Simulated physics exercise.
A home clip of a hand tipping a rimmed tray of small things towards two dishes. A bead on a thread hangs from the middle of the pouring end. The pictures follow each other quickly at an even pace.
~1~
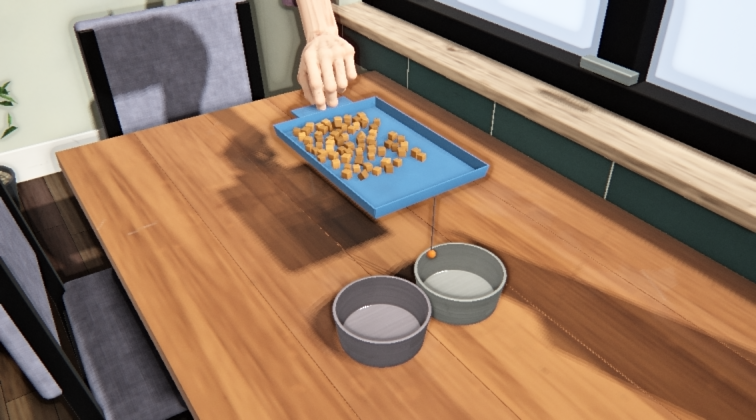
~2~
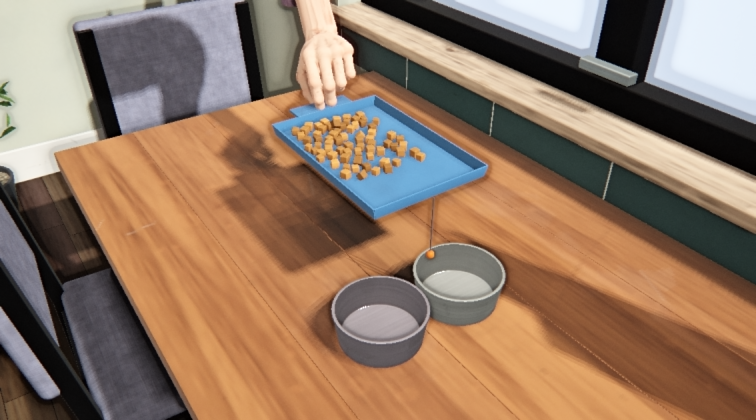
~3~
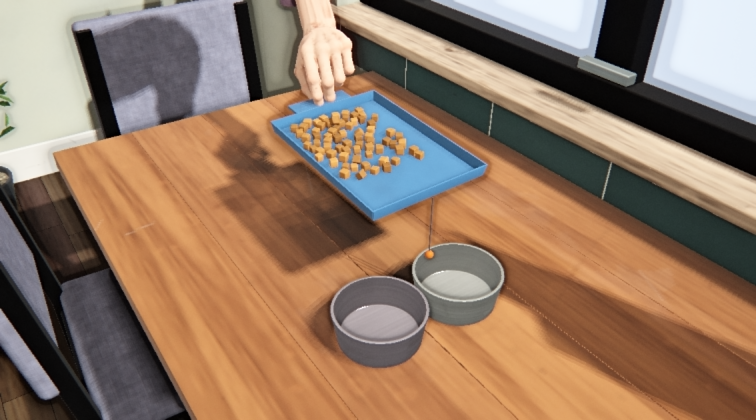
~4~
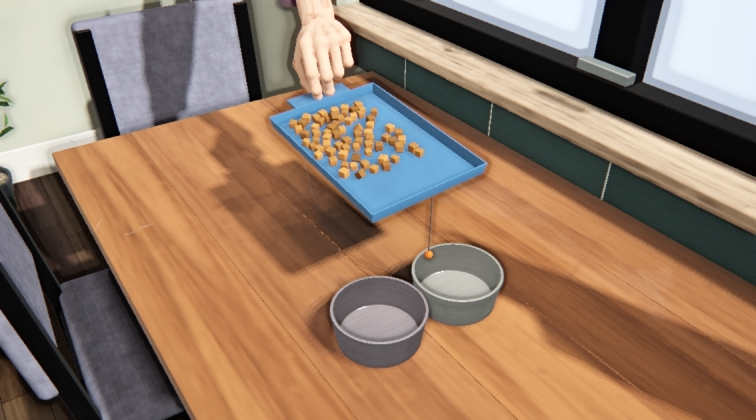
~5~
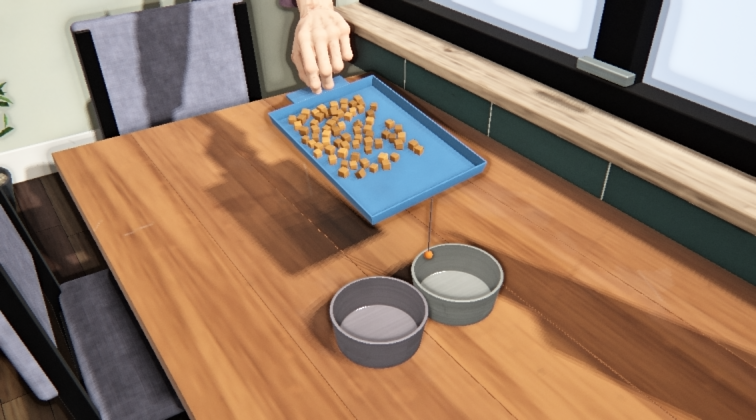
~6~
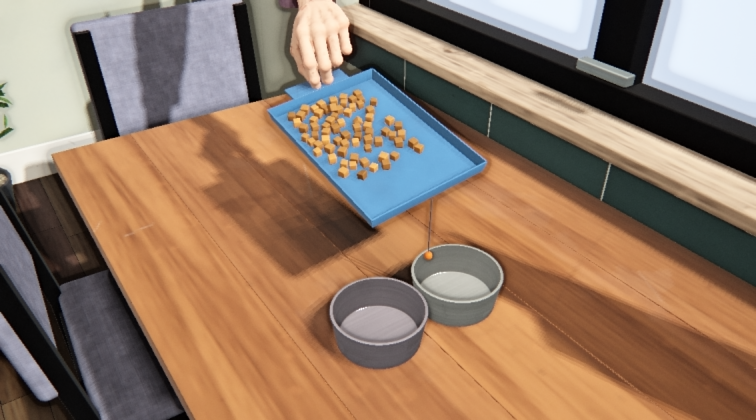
A hand gradually tilted a blue tray of small brown cubes towards two round dishes, its left front corner dipping slightly lowest, while the cubes stayed bunched near the back and an orange bead hung below.
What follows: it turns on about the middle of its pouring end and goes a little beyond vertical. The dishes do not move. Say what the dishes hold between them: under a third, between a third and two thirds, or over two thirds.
They take from one third to two thirds between them.
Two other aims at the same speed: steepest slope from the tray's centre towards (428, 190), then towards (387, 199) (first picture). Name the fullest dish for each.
In turn: The dish on the right; left.
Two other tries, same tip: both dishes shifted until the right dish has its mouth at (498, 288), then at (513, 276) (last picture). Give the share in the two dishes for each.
In turn 0 and 0 in a hundred.
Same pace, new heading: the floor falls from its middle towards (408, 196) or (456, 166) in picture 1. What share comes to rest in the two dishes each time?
Roughly 80 per cent, and 30 per cent.
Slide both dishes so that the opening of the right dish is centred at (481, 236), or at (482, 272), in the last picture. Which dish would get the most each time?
At the first place the left dish, at the second the dish on the left.
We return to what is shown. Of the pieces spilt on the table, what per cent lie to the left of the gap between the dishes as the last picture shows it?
Near 90 %.
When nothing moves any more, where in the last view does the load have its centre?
Near (359, 323).
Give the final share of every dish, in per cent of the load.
The left dish has 40 per cent, the right dish has 0.
Soon, tray tipped steeply; all on the tray.
A while on, tray tipped right over; all on the tray.
Towards the end, tray tipped past a quarter turn; about a third in the left dish; a stray few in the right dish; about half outside both.
Finally, tray tipped past a quarter turn; about a third in the left dish; a stray few in the right dish; about half outside both.
